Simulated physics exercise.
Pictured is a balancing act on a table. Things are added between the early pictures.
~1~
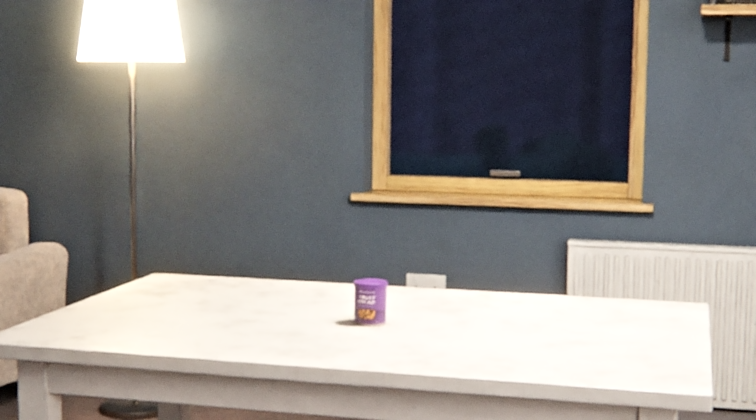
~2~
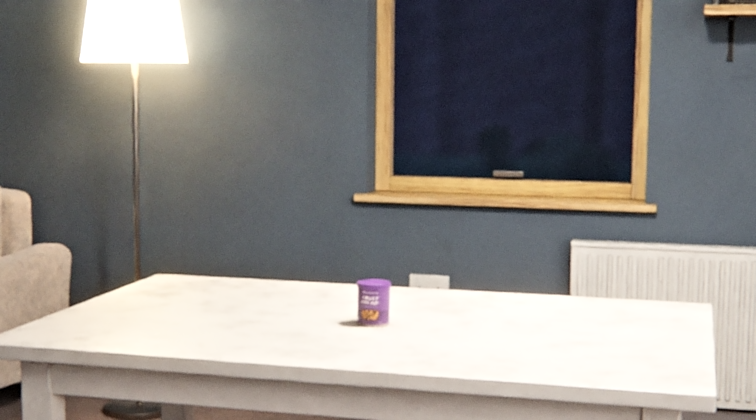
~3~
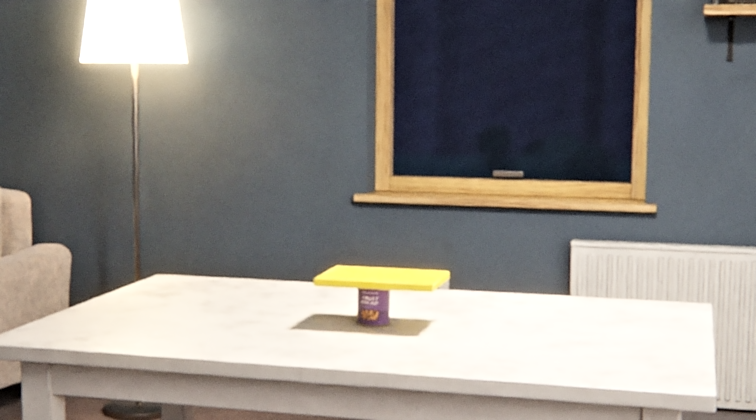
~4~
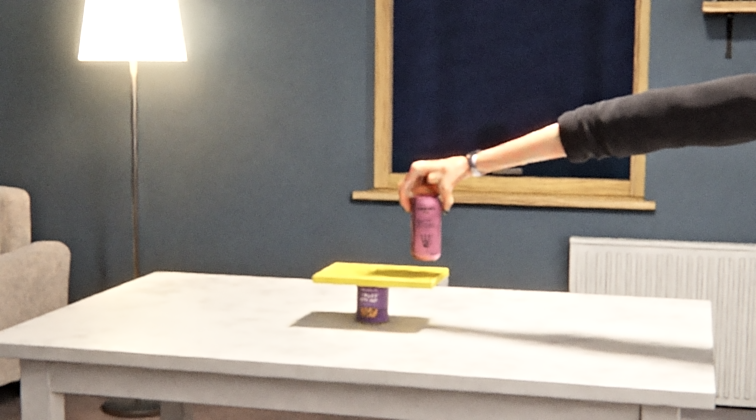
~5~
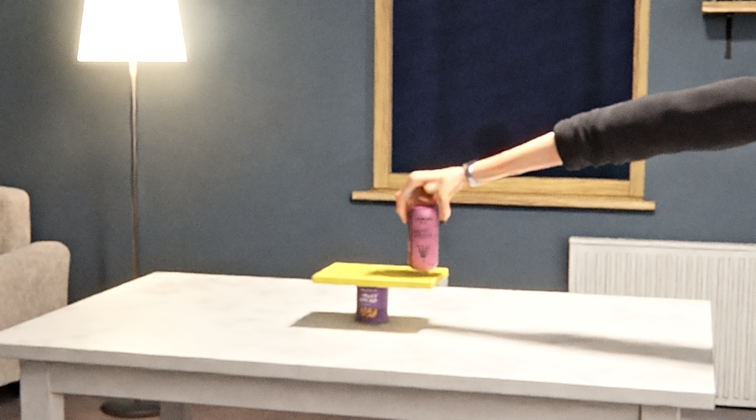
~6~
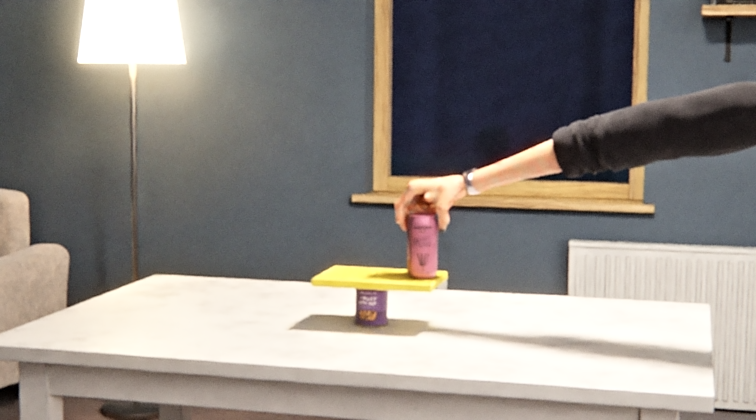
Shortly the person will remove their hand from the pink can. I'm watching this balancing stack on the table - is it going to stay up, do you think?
No, I'd expect it to come down.
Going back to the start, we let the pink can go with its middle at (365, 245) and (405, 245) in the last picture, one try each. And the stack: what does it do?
First case: It remains standing; second case: It collapses.
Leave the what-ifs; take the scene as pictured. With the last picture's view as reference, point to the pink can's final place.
It ends near (486, 318).
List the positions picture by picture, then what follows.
The last thing is not in view yet; purple tin (370, 302), in the first picture.
The last thing is not in view yet; purple tin (374, 303), in the second picture.
The last thing is not in view yet; purple tin (374, 303), in the third picture.
On its way; pink can (426, 227); purple tin (373, 301), in the fourth picture.
On its way; pink can (423, 238); purple tin (372, 301), in the fifth picture.
Set down, still held; pink can (422, 246); purple tin (372, 304), in the sixth picture.
Then, 0.30 s after the last picture, pink can now fallen; yellow lid tipped 55° from how it was.
Then, 0.40 s after the last picture, yellow lid tipped 56° from how it was.
Then, 0.70 s after the last picture, yellow lid tipped 34° from how it was.
At rest, fallen, pink can; moved from the start, yellow lid; purple tin in place. Seen from the same camera at the end, pink can near (486, 318). The stack comes apart.
